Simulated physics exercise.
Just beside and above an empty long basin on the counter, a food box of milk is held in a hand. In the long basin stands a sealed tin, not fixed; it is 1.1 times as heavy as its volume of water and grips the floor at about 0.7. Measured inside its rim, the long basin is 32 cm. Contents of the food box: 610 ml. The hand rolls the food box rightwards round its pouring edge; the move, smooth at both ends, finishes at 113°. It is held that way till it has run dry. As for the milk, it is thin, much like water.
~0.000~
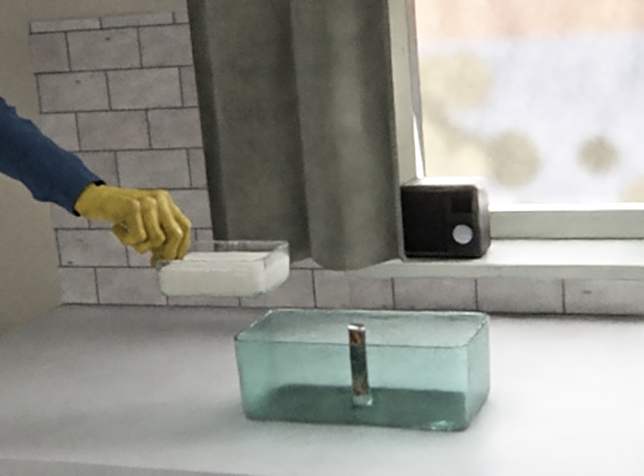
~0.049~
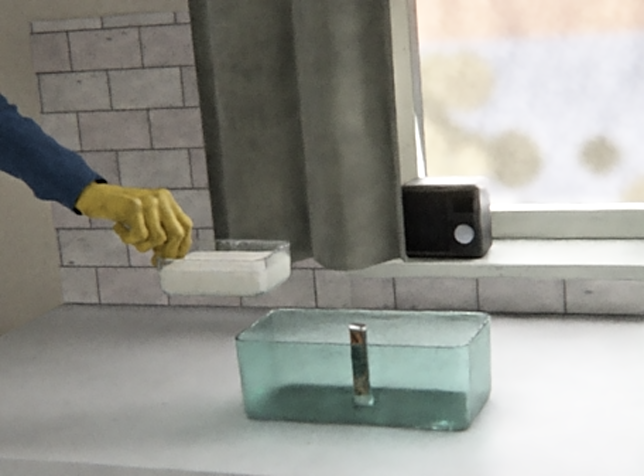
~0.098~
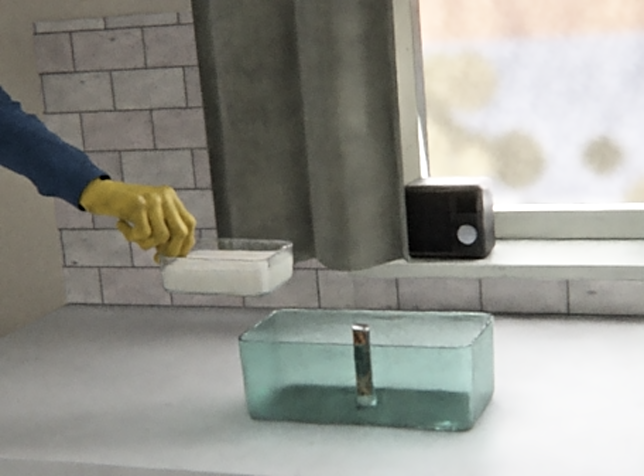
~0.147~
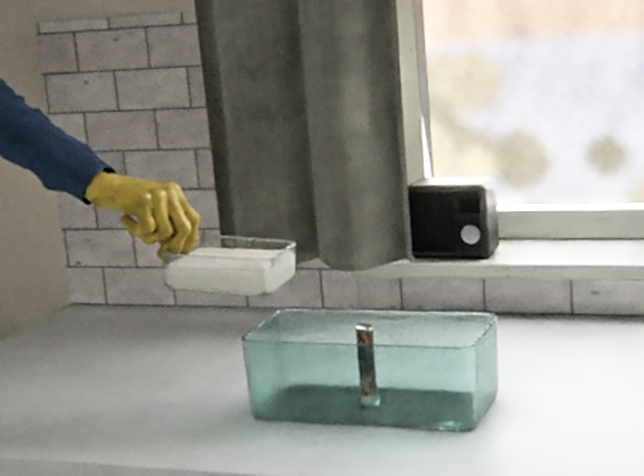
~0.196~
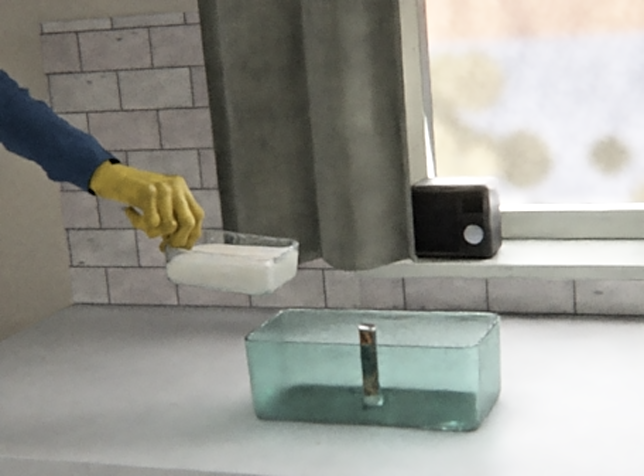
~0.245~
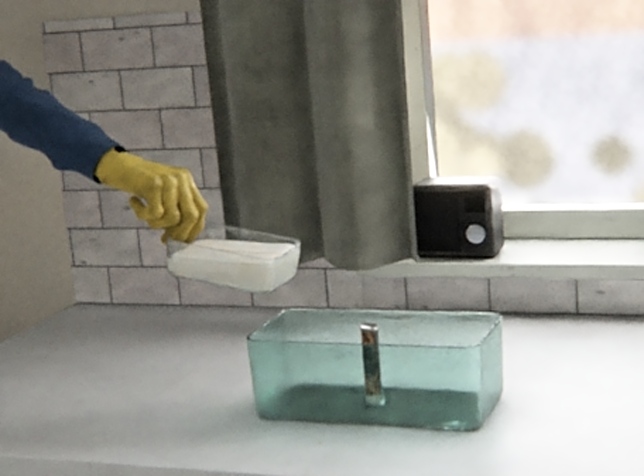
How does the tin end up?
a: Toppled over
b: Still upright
Toppled over.
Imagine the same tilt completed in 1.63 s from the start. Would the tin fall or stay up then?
After the tilt, the tin is still standing.
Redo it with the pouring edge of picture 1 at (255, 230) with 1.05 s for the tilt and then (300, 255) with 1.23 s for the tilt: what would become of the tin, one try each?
Trial 1 - tin tips; trial 2 - tin stays standing.
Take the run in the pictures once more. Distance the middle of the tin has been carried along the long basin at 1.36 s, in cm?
Reading: Roughly 7 cm.
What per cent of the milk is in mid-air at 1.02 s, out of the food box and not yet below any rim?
Something like 8 per cent is in the air then.
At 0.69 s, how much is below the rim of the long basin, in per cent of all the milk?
About 22%.
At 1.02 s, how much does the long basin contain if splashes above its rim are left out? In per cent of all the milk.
Near 86 in a hundred.
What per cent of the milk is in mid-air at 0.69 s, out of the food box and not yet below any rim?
Estimate: Some 50 % of the total.
Then, 0.69 s in, the tilt is 67° and 27 per cent is still to pour; the tin stands where it began.
Then, 1.02 s in, the tilt is 105° and 3 per cent is still to pour; the tin lies on its side.
Then, 1.36 s in, the tilt is 113° and 0 per cent is still to pour; the tin lies on its side.
Then, 1.73 s in, the tilt is 113° and 0 per cent is still to pour; the tin lies on its side.
Finally, the tin lies on its side.
